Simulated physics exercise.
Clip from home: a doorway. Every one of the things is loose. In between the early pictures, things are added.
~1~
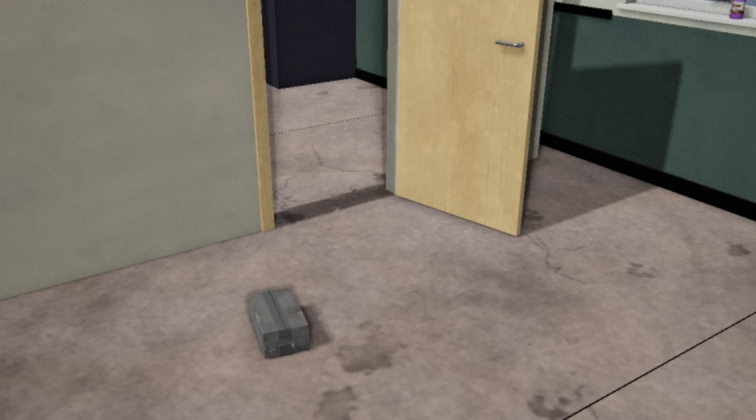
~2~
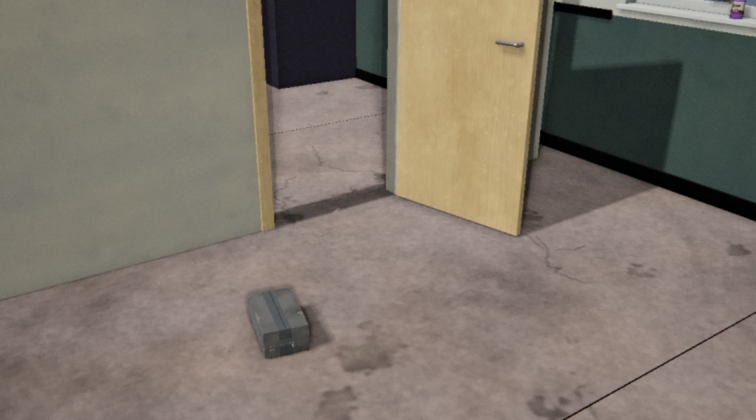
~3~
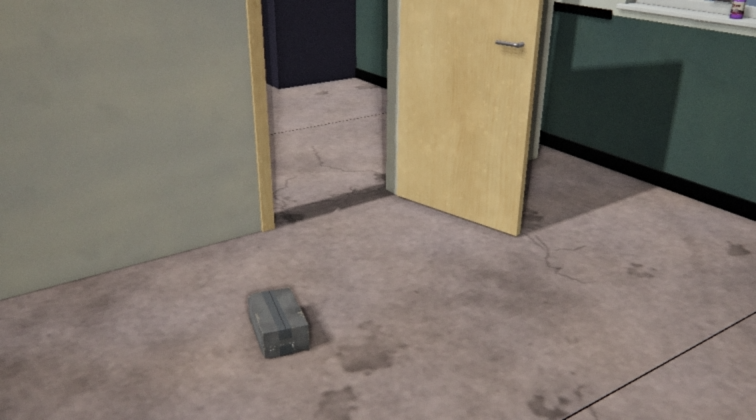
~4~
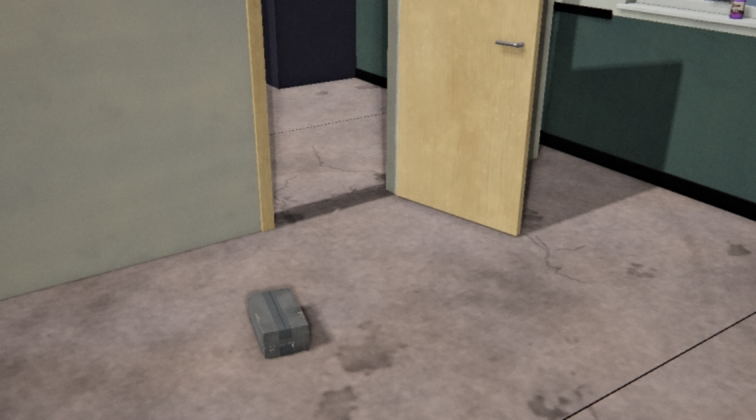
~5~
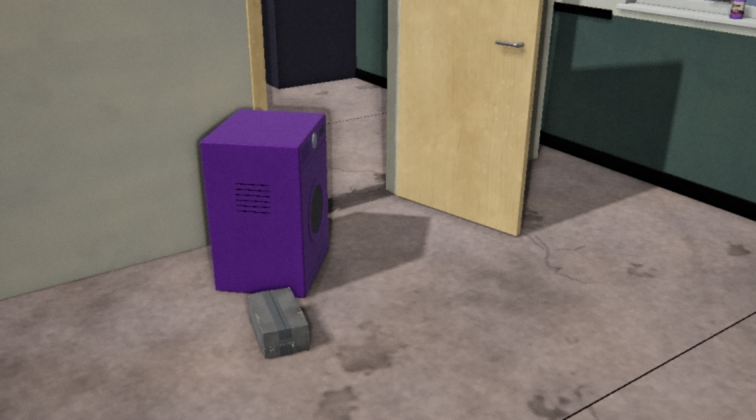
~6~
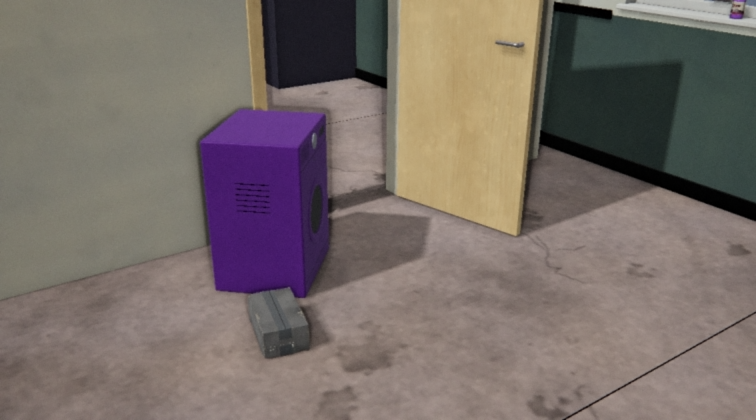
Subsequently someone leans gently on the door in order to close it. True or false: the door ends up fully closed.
False.
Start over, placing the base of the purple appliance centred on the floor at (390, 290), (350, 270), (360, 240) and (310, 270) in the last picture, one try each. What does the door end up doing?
Try one: The door swings to; try two: It gets held up; try three: It gets held up; try four: It gets held up.
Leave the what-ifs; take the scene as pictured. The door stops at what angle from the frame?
Near 30° open.
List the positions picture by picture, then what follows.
In the first frame, door wide open and still; grey box (278, 322).
In the second frame, door wide open and still; grey box (278, 322).
In the third frame, door wide open and still; grey box (278, 322).
In the fourth frame, door wide open and still; grey box (278, 322).
In the fifth frame, door wide open and still; grey box (278, 322).
In the sixth frame, door wide open and still; purple appliance (271, 201); grey box (278, 322).
Then, 0.70 s later than the last frame, door 86° open.
Then, 1.10 s later than the last frame, door 63° open.
Then, 1.50 s later than the last frame, door 35° open.
When it is over, door 28° open; both as before. End places, in pixels of the last picture, purple appliance near (269, 201).
